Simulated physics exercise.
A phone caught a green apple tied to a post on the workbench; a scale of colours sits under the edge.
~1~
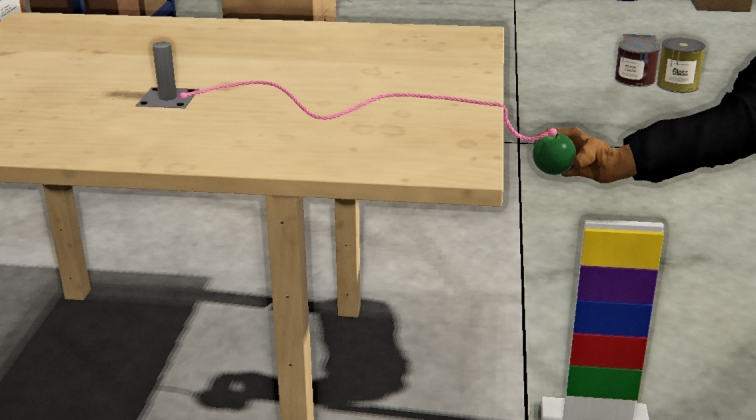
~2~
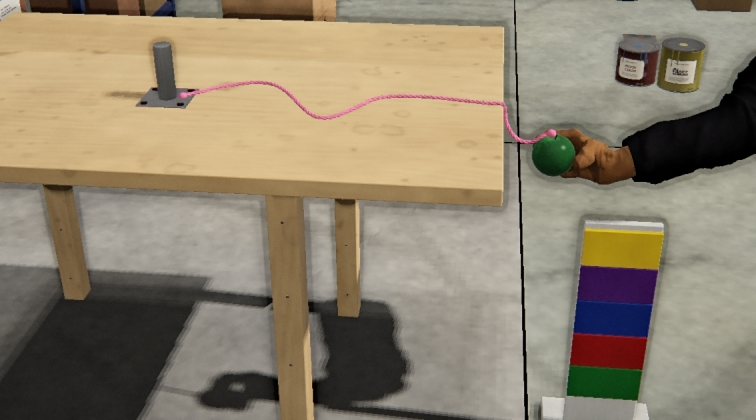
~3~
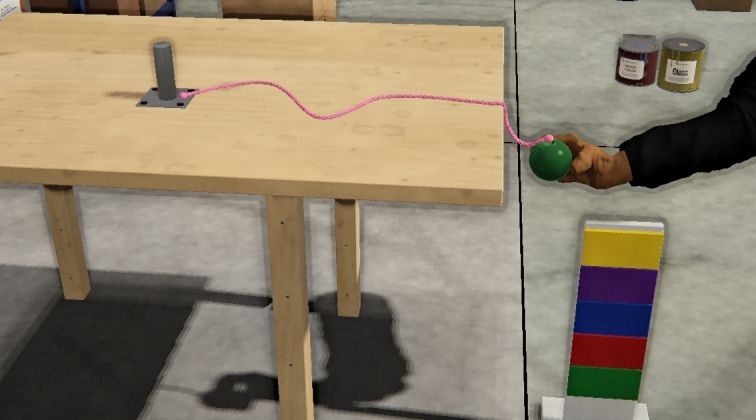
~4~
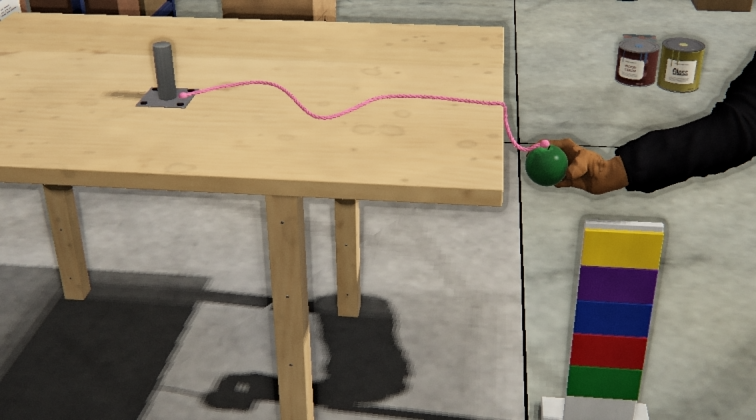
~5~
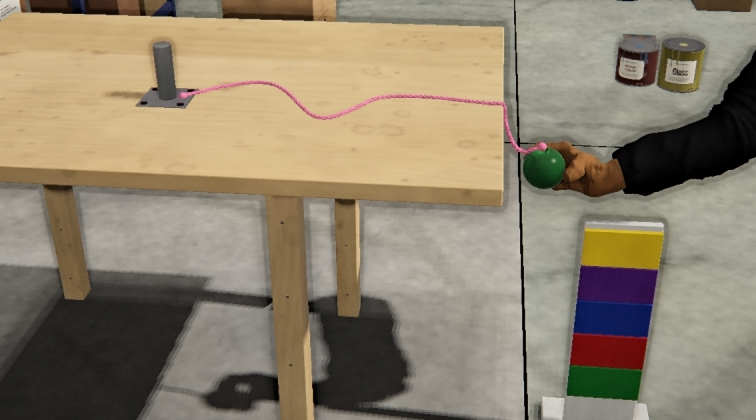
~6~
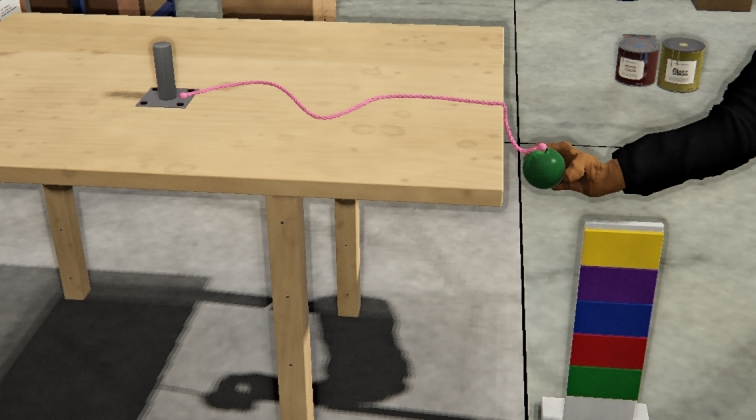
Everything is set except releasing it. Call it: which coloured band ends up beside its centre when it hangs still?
Purple, beside its centre.
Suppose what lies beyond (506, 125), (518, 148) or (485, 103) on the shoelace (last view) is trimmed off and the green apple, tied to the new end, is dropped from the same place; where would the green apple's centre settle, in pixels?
Try 1: About (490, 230). Try 2: About (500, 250). Try 3: About (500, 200).
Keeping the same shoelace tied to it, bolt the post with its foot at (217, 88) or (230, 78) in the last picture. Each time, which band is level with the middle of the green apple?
The first case gives blue, the second gives blue.
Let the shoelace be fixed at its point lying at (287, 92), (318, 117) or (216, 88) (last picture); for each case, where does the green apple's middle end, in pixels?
Approximately (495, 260), (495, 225) and (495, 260) respectively.
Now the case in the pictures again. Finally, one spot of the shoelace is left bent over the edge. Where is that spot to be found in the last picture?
Near pixel (417, 97).
A little later, apple near (499, 256); level with yellow.
Next, apple near (488, 262); level with purple.
When it is over, apple near (498, 270); level with purple. At purple.
